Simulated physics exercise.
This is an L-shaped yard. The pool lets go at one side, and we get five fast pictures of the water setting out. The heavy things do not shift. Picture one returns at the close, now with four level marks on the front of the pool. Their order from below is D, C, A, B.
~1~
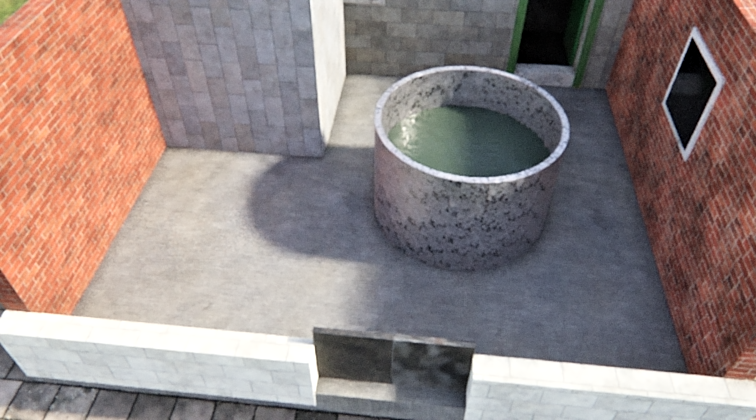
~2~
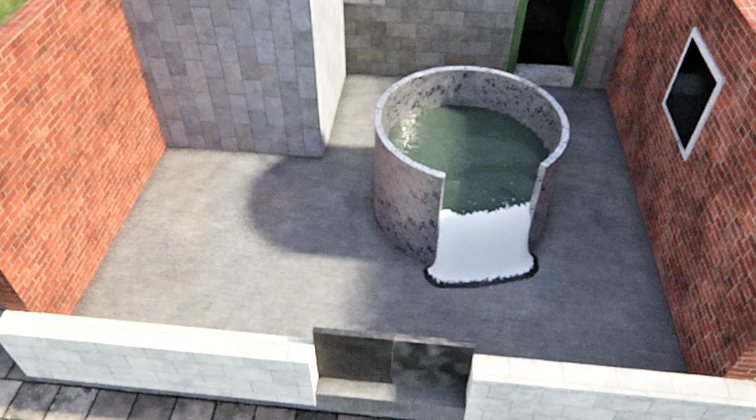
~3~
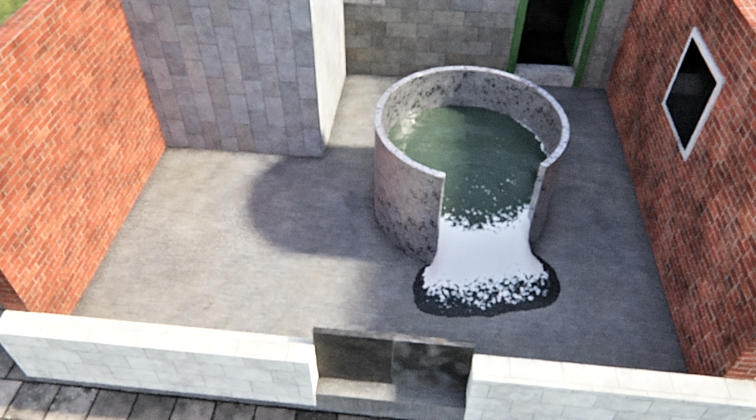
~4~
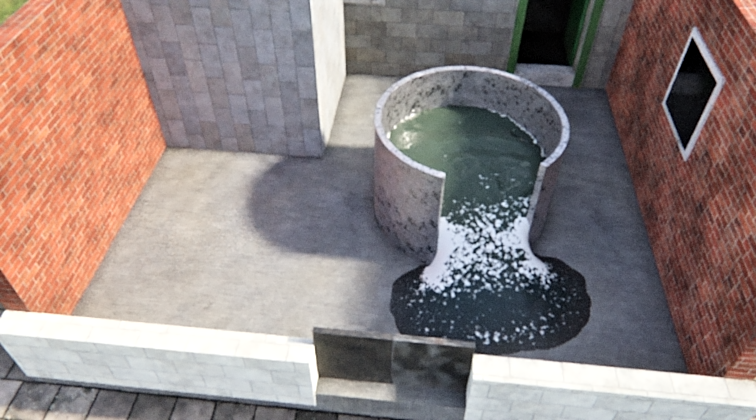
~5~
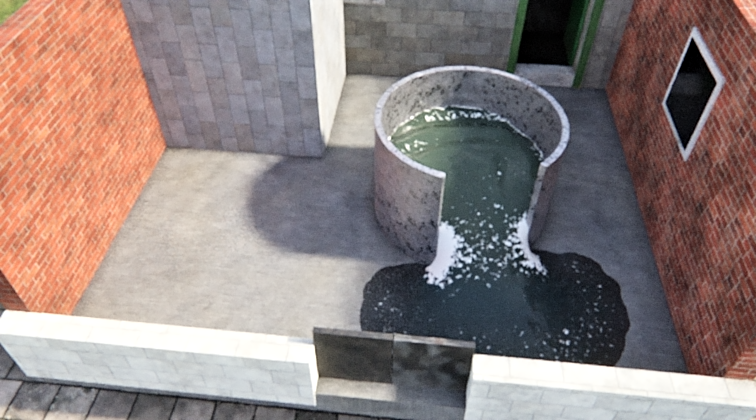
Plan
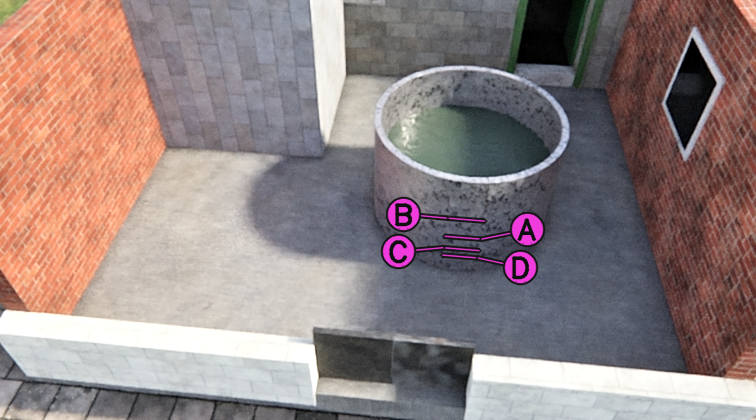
Green water sat still in a round stone pool in a brick-walled yard, then poured in a white, foamy rush through a gap in the front and spread darkly across the paving.
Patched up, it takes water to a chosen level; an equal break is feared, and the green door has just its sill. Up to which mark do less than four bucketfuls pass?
The answer is level B.
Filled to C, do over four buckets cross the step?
No, that is safe.
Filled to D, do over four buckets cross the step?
No.
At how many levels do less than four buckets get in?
All of the four.
On the marked copy, A at (462, 237); B at (465, 219); C at (461, 249); D at (460, 256); from the bottom up D, C, A, B.
Choosing A, nothing gets over.
Choosing B, a splash gets over, under a bucket.
Choosing C, nothing gets over.
Choosing D, nothing gets over.
